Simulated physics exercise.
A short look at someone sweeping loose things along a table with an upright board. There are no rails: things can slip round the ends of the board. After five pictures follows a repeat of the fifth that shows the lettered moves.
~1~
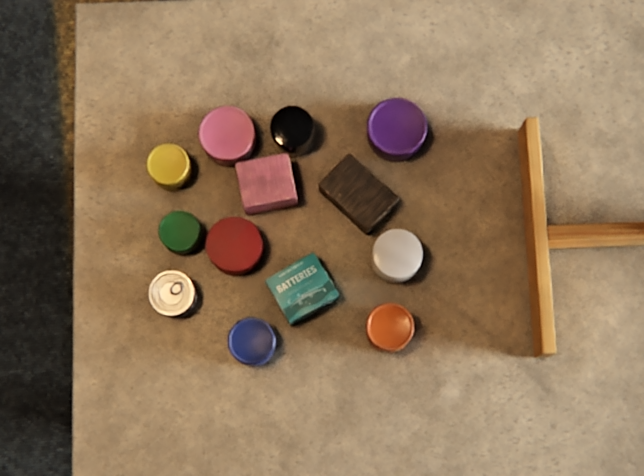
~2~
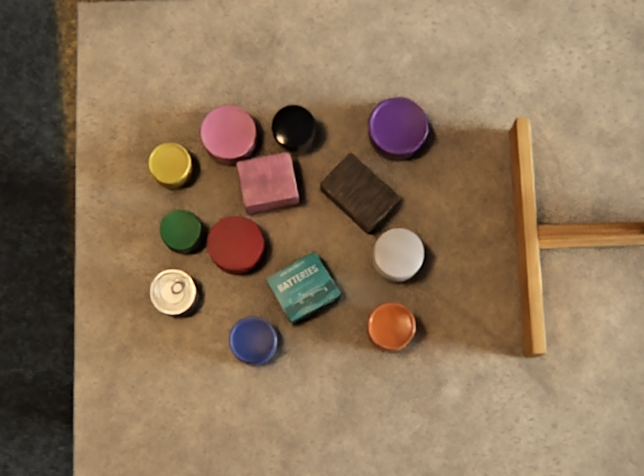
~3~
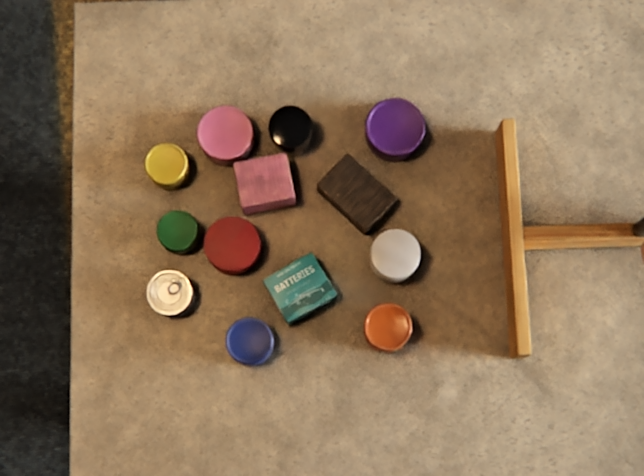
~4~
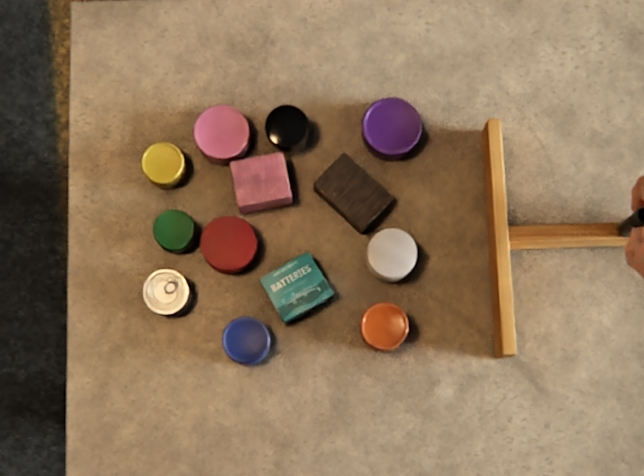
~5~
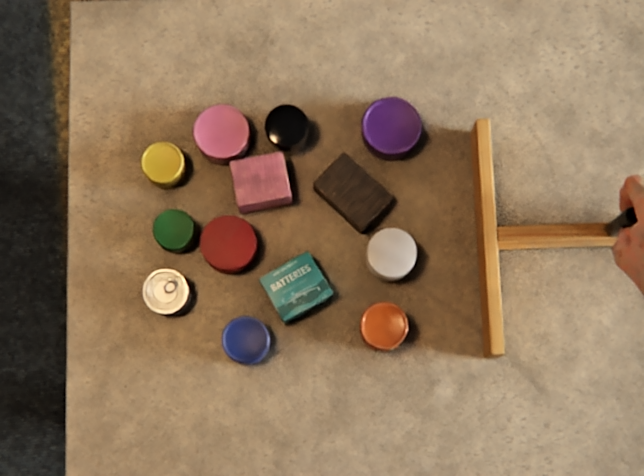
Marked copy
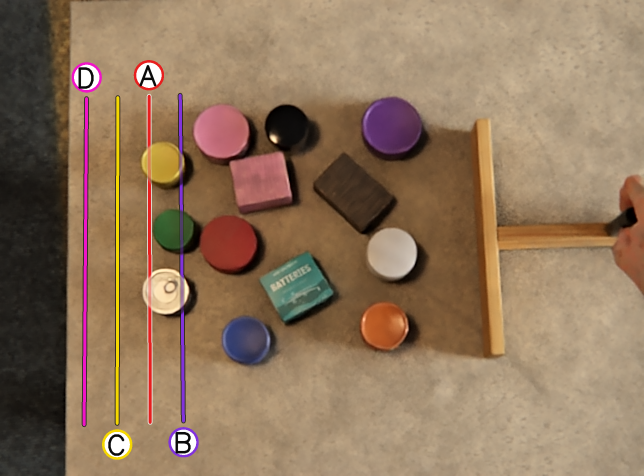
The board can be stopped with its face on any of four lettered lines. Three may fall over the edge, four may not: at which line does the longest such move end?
It should halt at A.
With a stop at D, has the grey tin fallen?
By then, yes.
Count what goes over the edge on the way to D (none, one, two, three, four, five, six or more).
In all, six or more.
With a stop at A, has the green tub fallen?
Yes.
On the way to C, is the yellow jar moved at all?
Yes.
On the marked copy, A at (150, 255); B at (182, 254); C at (118, 256); D at (85, 257).
Taking A. A third of the way, board (366, 238); purple jar (326, 122); black pot (276, 129).
Two thirds of the way, board (243, 243); yellow jar (117, 168); green tub (119, 222).
When it is over, board (148, 246); yellow jar over the edge; green tub over the edge; three fallen.
As for the rest, B is within the limit but short; C drops five; D drops nine.
